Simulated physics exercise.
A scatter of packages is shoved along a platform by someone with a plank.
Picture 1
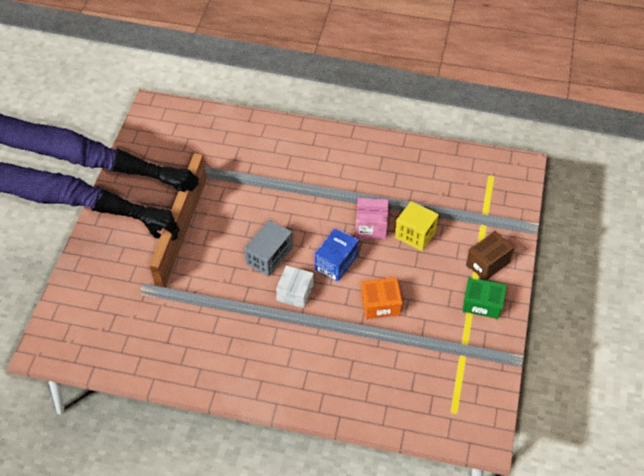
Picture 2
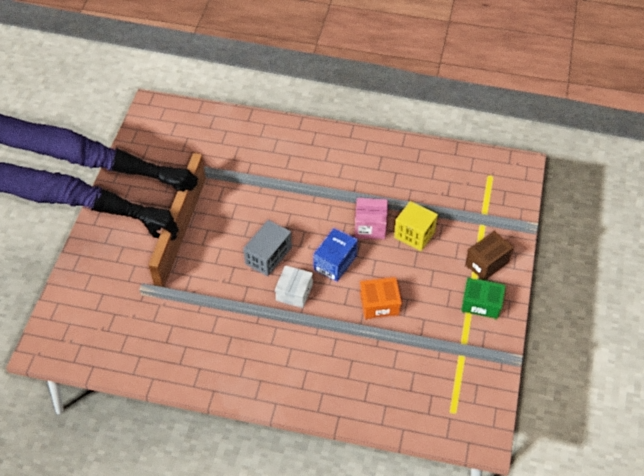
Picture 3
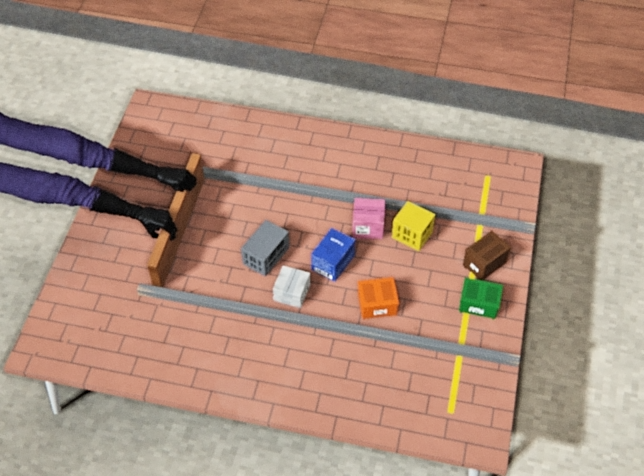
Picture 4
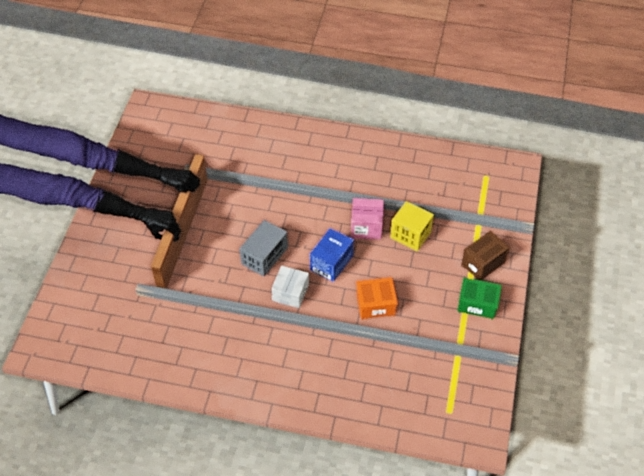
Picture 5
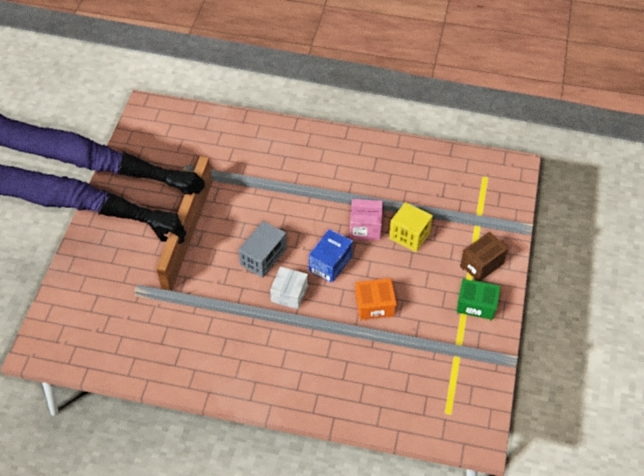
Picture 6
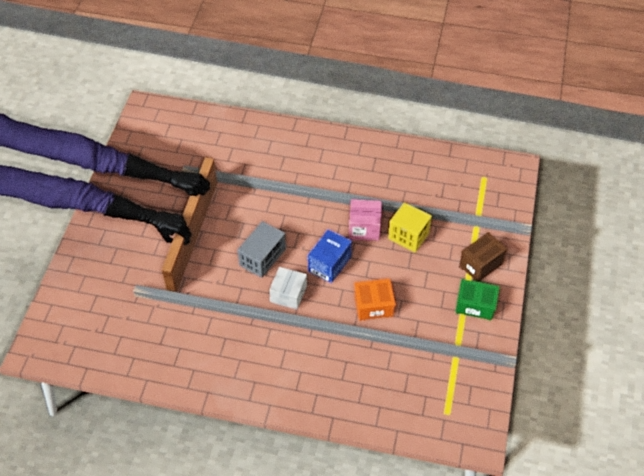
The clip opens on gloved hands holding a wooden plank at the left of a brick-patterned platform, with colourful boxes and crates scattered between two grey rails and around a yellow line. The plank stays nearly still at first, then the hands push it slightly right, without touching the packages.
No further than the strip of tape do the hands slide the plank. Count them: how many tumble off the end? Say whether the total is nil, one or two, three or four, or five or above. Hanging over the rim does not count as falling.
It is going to spill one or two of them.
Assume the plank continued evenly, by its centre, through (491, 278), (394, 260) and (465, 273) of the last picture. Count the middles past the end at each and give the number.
Per position: 5 / 0 / 2.
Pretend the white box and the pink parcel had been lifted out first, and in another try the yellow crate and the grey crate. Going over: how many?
Counts - first: 1; second: 0.
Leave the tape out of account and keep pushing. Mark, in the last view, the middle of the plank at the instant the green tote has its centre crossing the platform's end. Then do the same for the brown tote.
Estimated middle: (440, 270), and (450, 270) for the other.
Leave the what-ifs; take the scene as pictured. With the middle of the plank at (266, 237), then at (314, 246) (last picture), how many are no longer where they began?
In order, the tallies are 1 and 3.
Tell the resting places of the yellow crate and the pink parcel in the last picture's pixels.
The yellow crate ends up near (524, 244), and the pink parcel near (491, 244).
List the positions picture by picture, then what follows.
Green tote (484, 299); brown tote (490, 257); yellow crate (417, 226); plank (180, 220); tape (474, 285), in the first frame.
Brown tote (489, 257); blue box (336, 255), in the second frame.
Yellow crate (413, 226); white box (292, 287), in the third frame.
Green tote (479, 299); pink parcel (367, 219), in the fourth frame.
Brown tote (484, 258); orange tote (375, 300), in the fifth frame.
Green tote (477, 300); brown tote (483, 258); yellow crate (410, 228); plank (191, 224); tape (467, 286), in the sixth frame.
Soon after, none off yet; green tote at rest near (477, 300); brown tote at rest near (483, 258); yellow crate at rest near (410, 228).
After that, none off yet; green tote displaced a little near (491, 299); brown tote displaced a little near (491, 259); yellow crate displaced well along near (468, 236).
In the end, the number that fall off is one or two; gone, brown tote and green tote.
